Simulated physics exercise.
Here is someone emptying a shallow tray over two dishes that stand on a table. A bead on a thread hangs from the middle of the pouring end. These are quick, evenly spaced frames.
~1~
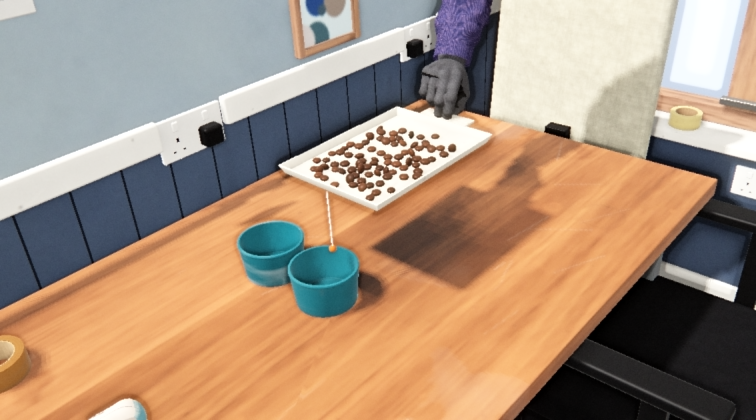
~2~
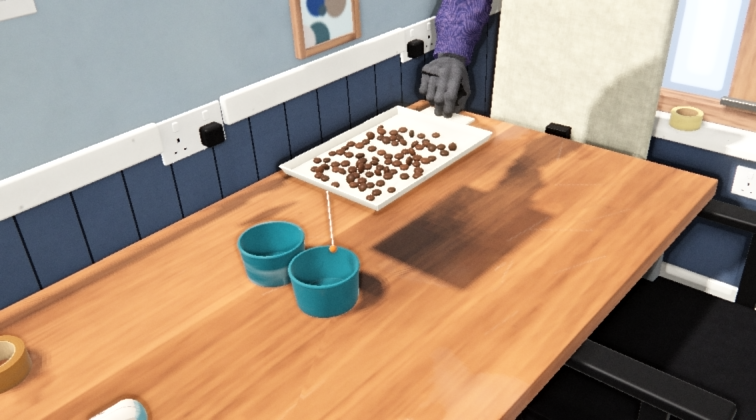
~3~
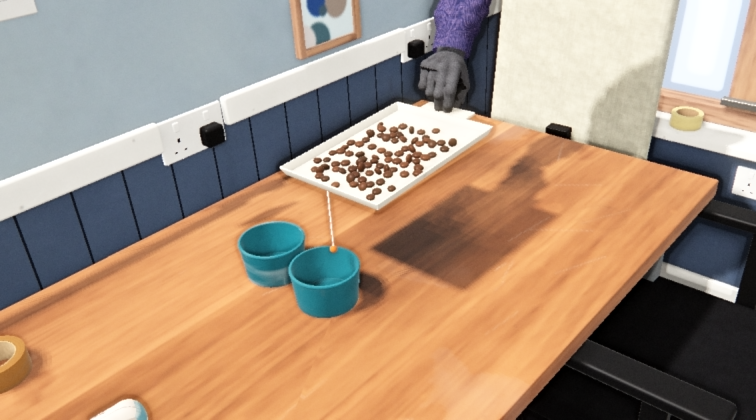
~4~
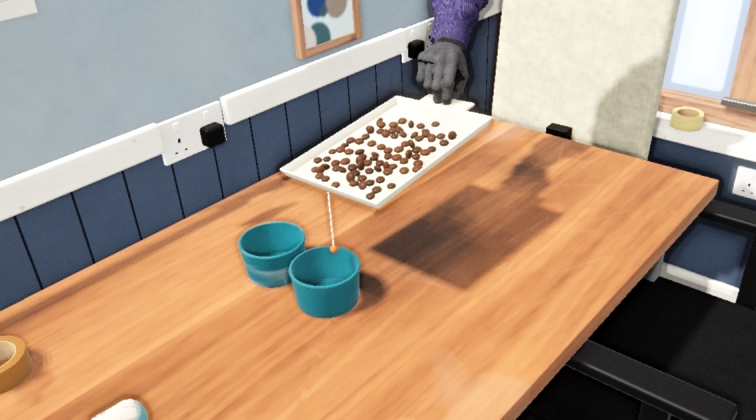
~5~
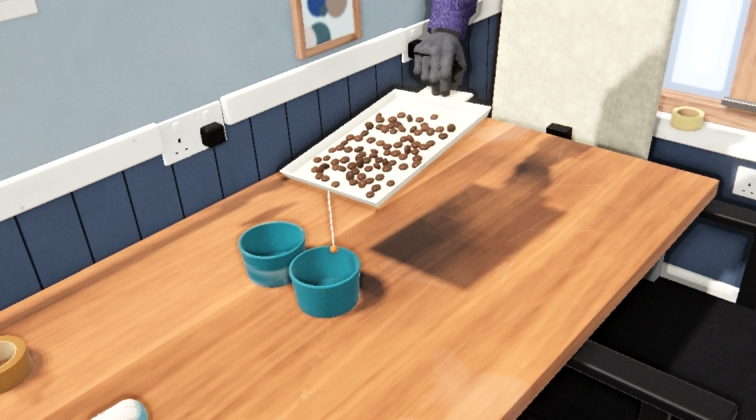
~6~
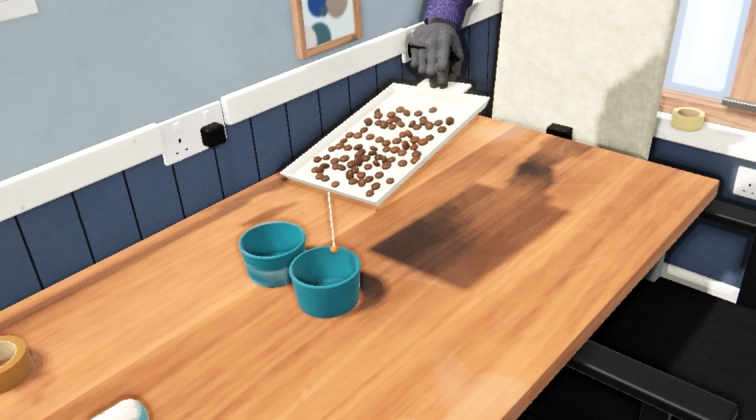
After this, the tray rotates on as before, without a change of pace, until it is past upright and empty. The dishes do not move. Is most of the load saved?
Caught overall: More than half.
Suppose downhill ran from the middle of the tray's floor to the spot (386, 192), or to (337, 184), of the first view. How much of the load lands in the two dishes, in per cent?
First some 10, then 70 per cent.
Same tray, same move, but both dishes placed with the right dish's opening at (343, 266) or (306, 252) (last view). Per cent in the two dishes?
Near 80 % and 70 %.
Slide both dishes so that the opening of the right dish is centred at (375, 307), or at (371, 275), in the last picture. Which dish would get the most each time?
First the dish on the left, then the left one.
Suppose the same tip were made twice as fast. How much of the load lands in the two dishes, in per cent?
Some 80 per cent.
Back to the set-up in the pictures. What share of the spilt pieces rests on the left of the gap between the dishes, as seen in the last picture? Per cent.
Some 80 per cent.
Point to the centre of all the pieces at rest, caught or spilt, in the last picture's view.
Around (282, 271).
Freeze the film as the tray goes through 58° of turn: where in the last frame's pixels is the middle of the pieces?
Around (310, 175).
Shortly afterwards, tray tipped steeply; the bulk on the tray; only a few in the right dish; only a few in the left dish; near a quarter in the air.
Next, tray tipped right over; near a quarter in the right dish; near two thirds in the left dish; a little outside both; only a few in the air.
Some moments later, tray tipped past a quarter turn; near a quarter in the right dish; near two thirds in the left dish; a little outside both.
In the end, tray tipped past a quarter turn; near a quarter in the right dish; near two thirds in the left dish; a little outside both.
